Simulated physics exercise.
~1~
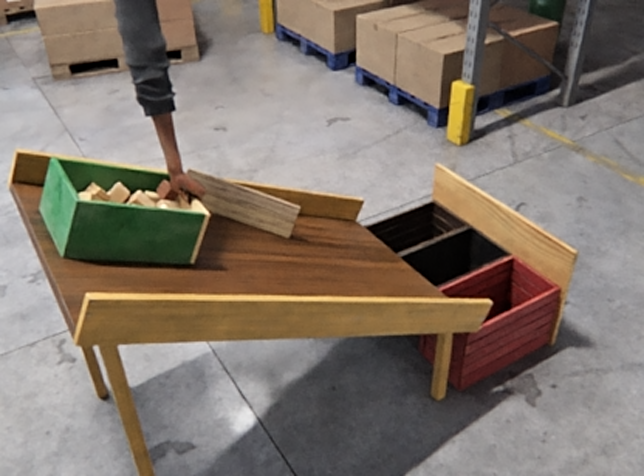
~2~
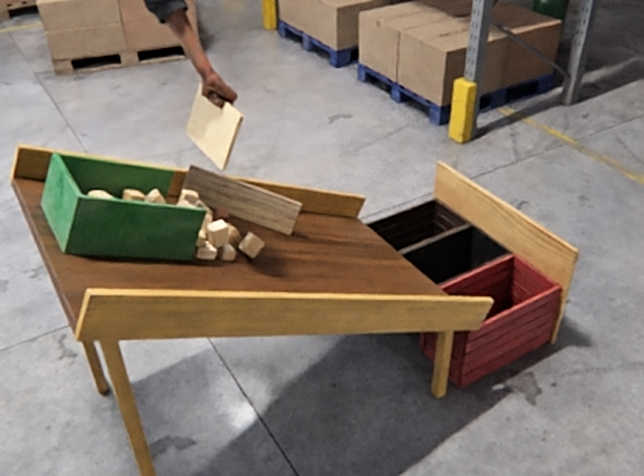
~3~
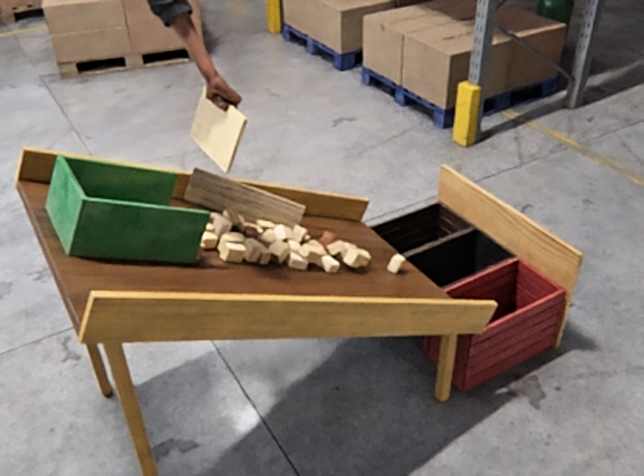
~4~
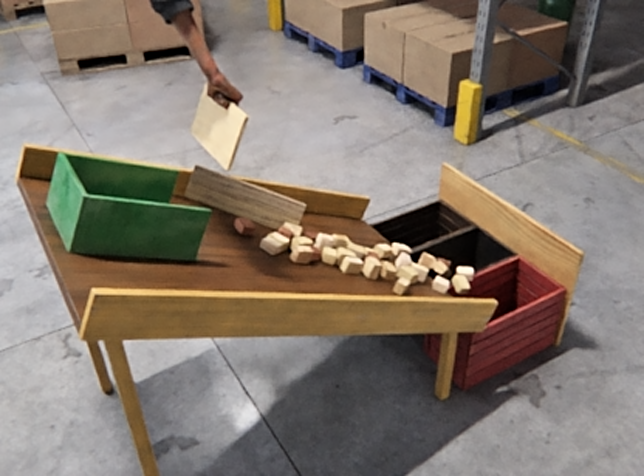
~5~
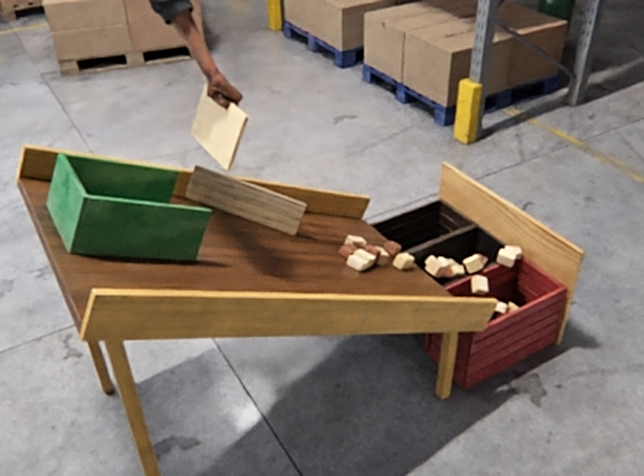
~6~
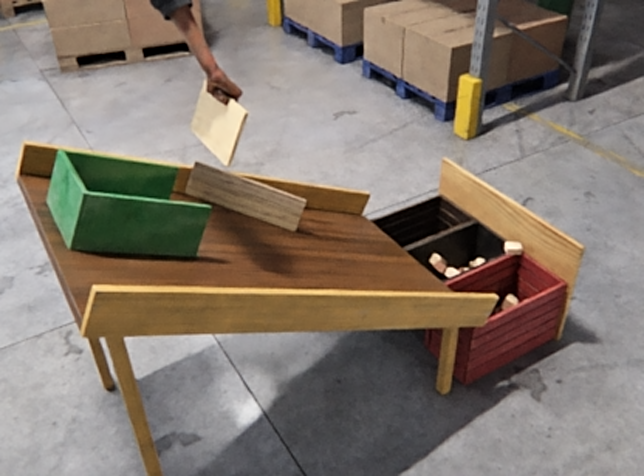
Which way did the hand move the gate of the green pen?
The hand pulled the gate upward, away from the pen, and kept holding it above the table while the blocks slid out.
